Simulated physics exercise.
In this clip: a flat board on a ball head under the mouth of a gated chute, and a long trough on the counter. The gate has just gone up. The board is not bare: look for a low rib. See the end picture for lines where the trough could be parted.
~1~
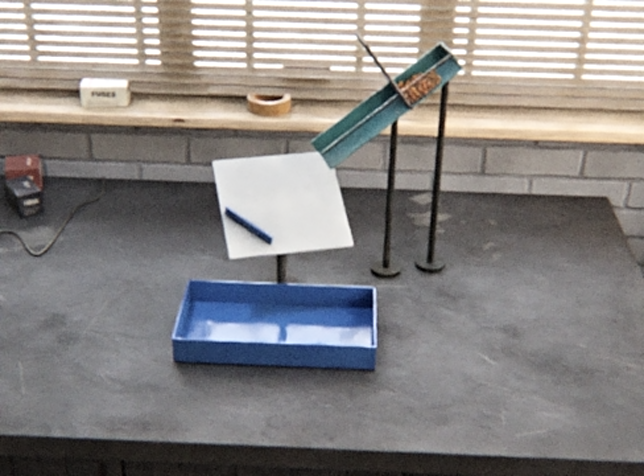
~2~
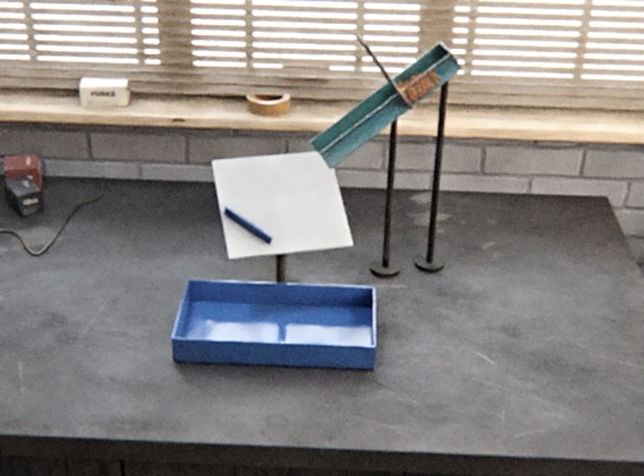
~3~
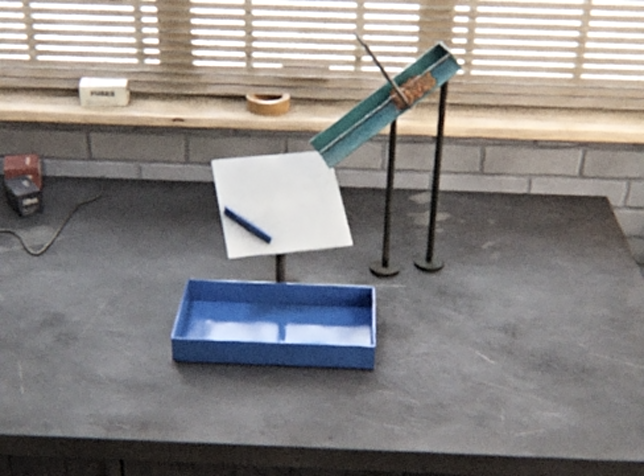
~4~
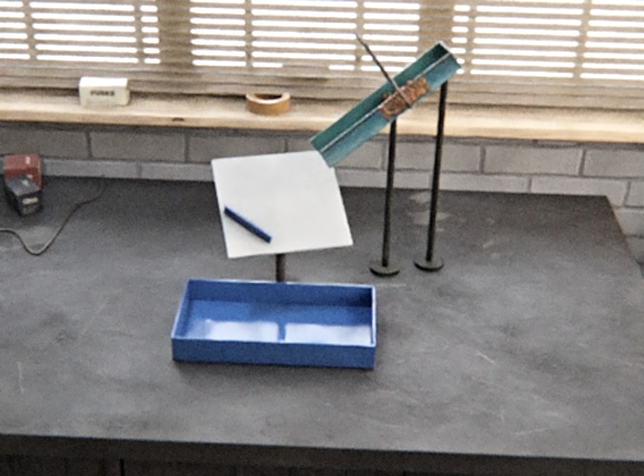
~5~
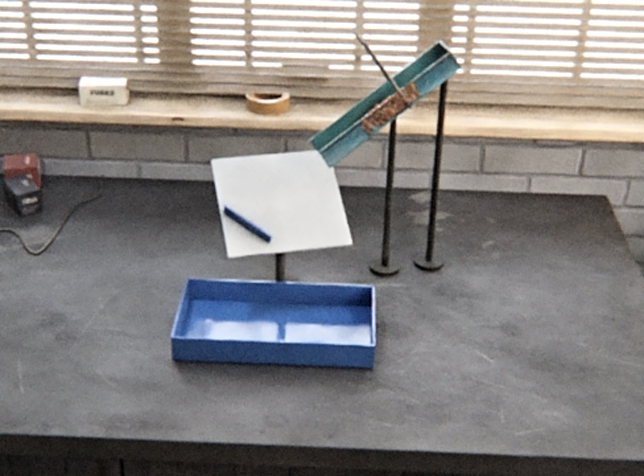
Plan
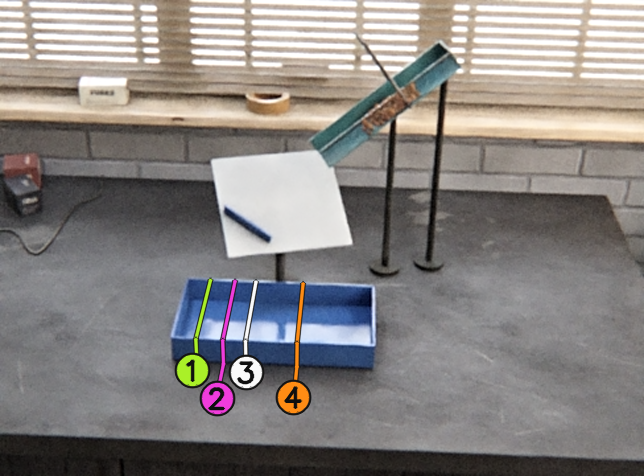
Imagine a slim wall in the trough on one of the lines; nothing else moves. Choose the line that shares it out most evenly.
Line 4.
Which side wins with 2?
Right.
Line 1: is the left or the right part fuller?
Right.
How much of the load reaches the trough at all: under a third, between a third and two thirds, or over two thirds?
About that: Over two thirds.
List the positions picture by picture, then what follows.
In the first picture, load behind the gate (417, 88), cereal balls; lip of the chute (326, 163), sloping fairly steeply.
In the second picture, middle of the board (281, 202), tilted fairly steeply; middle of its low edge (292, 251); of its high edge (271, 156).
In the third picture, front corners of the trough (172, 338) and (374, 346), empty; front of the load (399, 108).
In the fourth picture, middle of the load (404, 97); its front (384, 115), roughly a quarter of the way to the lip; rib from (225, 205) to (272, 237).
In the fifth picture, middle of the load (392, 106); its front (365, 129), roughly half of the way to the lip.
On the marked copy, line 1 crosses the front rim at (195, 338); line 2 crosses the front rim at (222, 339); line 3 crosses the front rim at (245, 340); line 4 crosses the front rim at (297, 342).
With 1, of what is caught, not one piece on the left of the divider, every piece on the right.
With 2, of what is caught, not one piece on the left of the divider, every piece on the right.
With 3, of what is caught, not one piece on the left of the divider, every piece on the right.
With 4, of what is caught, roughly two thirds on the left of the divider, roughly a third on the right.
